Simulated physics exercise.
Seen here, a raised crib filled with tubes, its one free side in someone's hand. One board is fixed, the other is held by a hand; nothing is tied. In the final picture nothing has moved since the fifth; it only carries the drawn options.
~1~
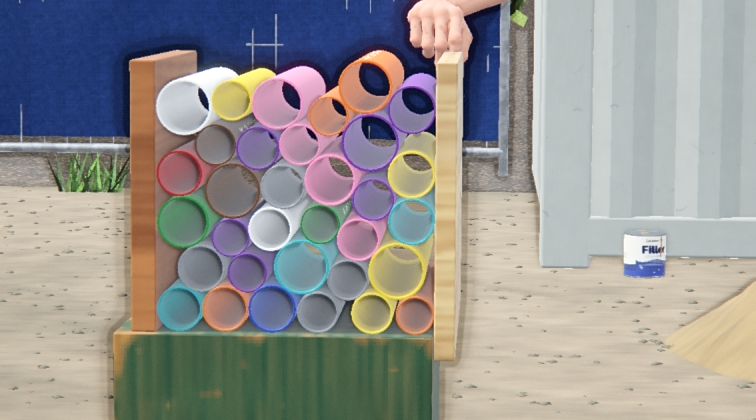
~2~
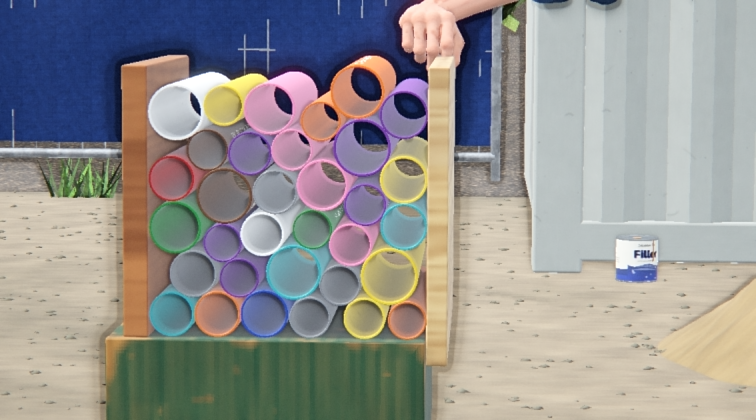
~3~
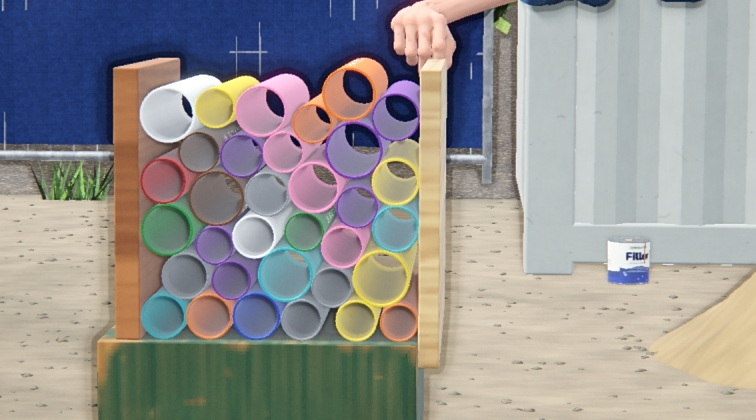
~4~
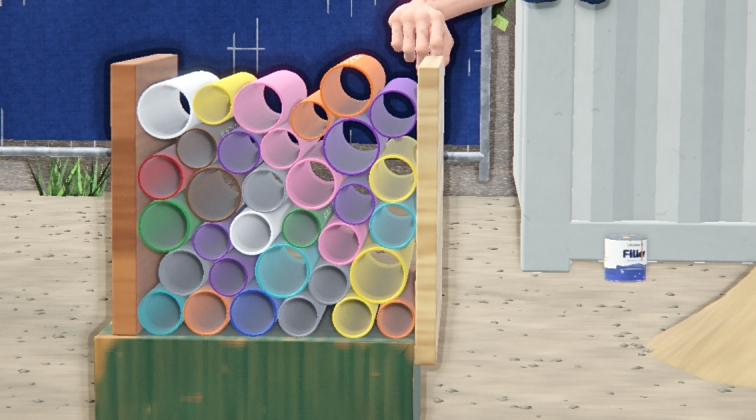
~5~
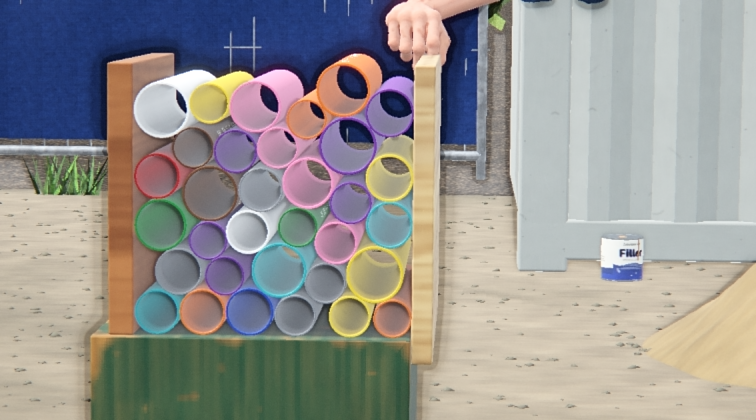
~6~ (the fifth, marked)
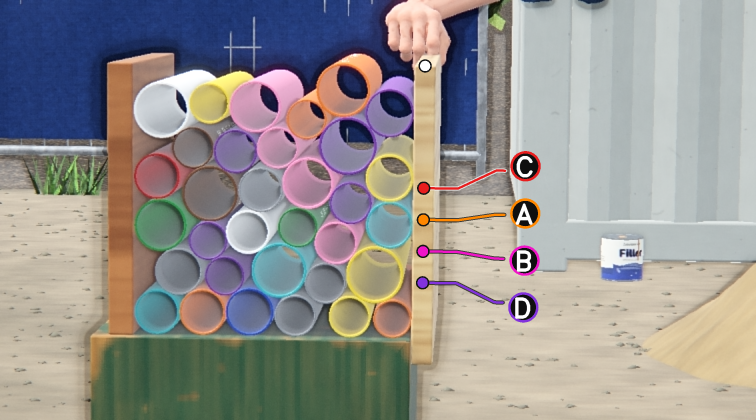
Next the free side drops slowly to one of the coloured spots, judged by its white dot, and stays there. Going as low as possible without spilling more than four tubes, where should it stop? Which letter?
Stop at C.
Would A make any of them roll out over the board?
Yes.
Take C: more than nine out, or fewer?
Fewer than nine.
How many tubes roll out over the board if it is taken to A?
With A, five.
On the marked copy, A at (423, 220); B at (423, 251); C at (424, 188); D at (422, 283); the white dot at (425, 66).
With C. Early on, top of the board (414, 124).
Further on, top of the board (414, 187).
At the end, top of the board (414, 187), two out over the board.
As for the rest, A five out over the board; B more than four out over the board; D more than four out over the board.
